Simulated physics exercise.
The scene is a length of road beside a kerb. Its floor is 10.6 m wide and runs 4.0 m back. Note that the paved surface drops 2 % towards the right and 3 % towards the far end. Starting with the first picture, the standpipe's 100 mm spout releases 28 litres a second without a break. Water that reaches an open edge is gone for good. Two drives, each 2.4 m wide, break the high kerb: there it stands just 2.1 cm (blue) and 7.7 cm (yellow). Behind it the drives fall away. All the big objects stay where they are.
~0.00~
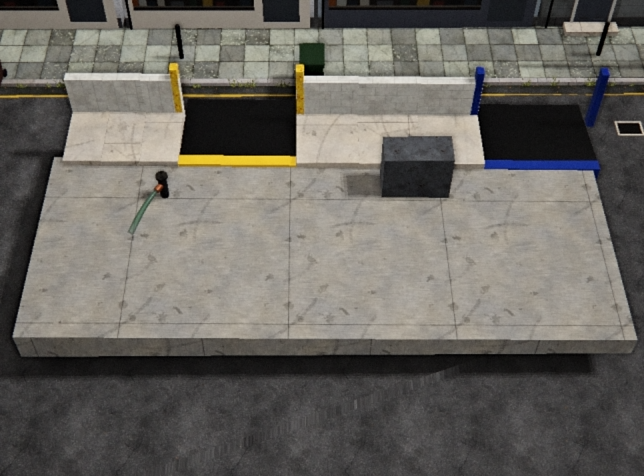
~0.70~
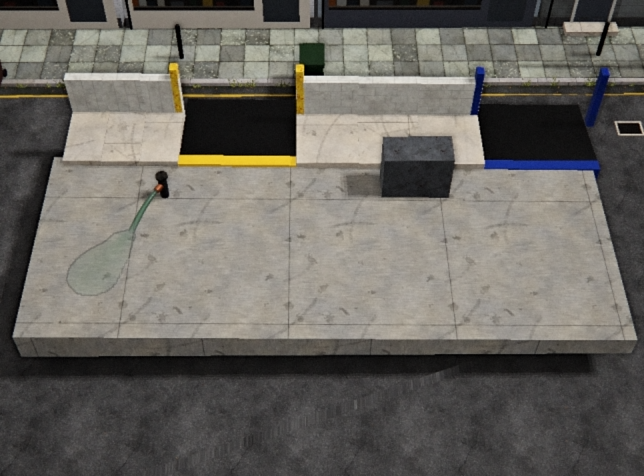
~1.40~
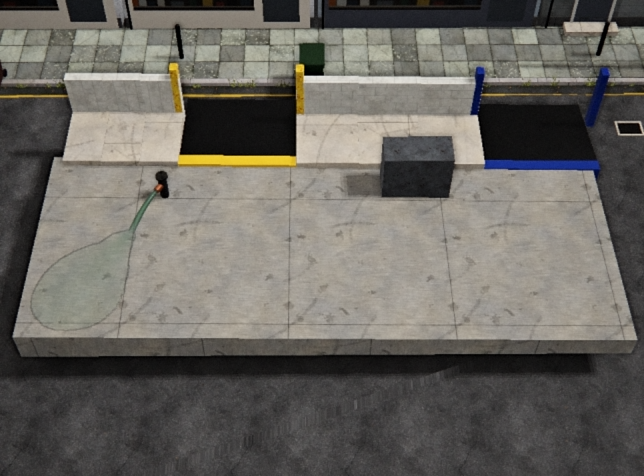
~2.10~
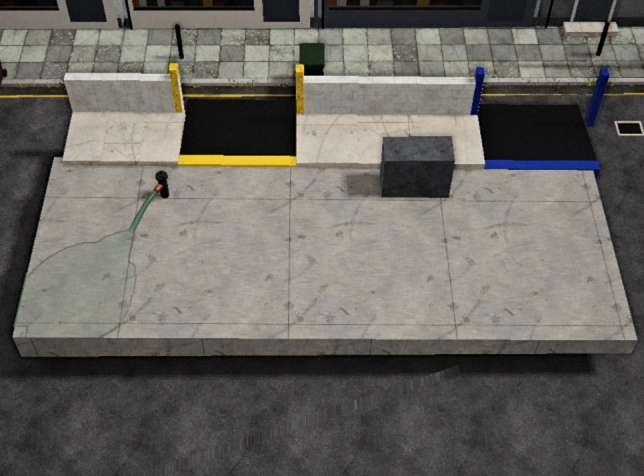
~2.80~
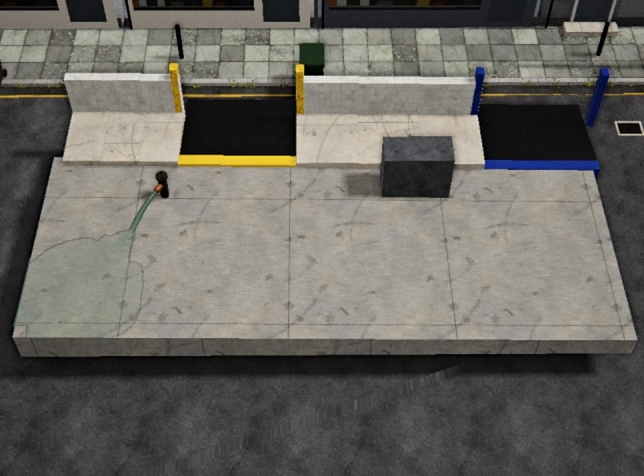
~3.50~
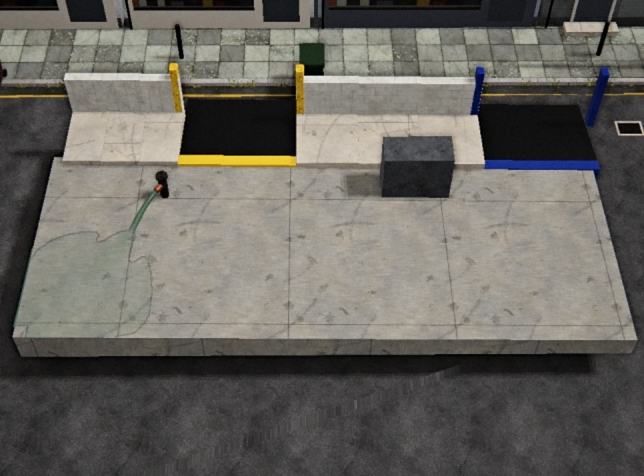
On a pale slab of road beside a kerb, a thin stream of water shot from a small dark spout, spread toward the near left corner, and then widened only slightly along the left side.
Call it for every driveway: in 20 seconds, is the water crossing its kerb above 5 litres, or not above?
Blue driveway: Not above; yellow driveway: Not above.
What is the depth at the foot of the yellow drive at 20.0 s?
I'd say close to 1.4 cm.
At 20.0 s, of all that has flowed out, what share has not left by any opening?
18 %.
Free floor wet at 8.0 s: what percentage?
Something like 10 percent is wet.
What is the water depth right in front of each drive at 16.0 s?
Blue 0.0 cm, yellow 0.6 cm.
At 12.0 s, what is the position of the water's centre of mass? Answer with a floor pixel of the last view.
Roughly (110, 269) in the last view.
After 5.0 s water covers 10 % of the floor and is deepest (5 cm) near (124, 240); blue driveway not reached, yellow driveway not reached.
After 8.0 s water covers 10 % of the floor and is deepest (5 cm) near (124, 240); blue driveway not reached, yellow driveway not reached.
After 12.0 s water covers 10 % of the floor and is deepest (5 cm) near (124, 240); blue driveway not reached, yellow driveway not reached.
After 16.0 s water covers 10 % of the floor and is deepest (5 cm) near (124, 240); blue driveway not reached, yellow driveway 0.68 cm at the lowered kerb, 0 L in.
After 20.0 s water covers 10 % of the floor and is deepest (5 cm) near (124, 240); blue driveway not reached, yellow driveway 1.4 cm at the lowered kerb, 0 L in.
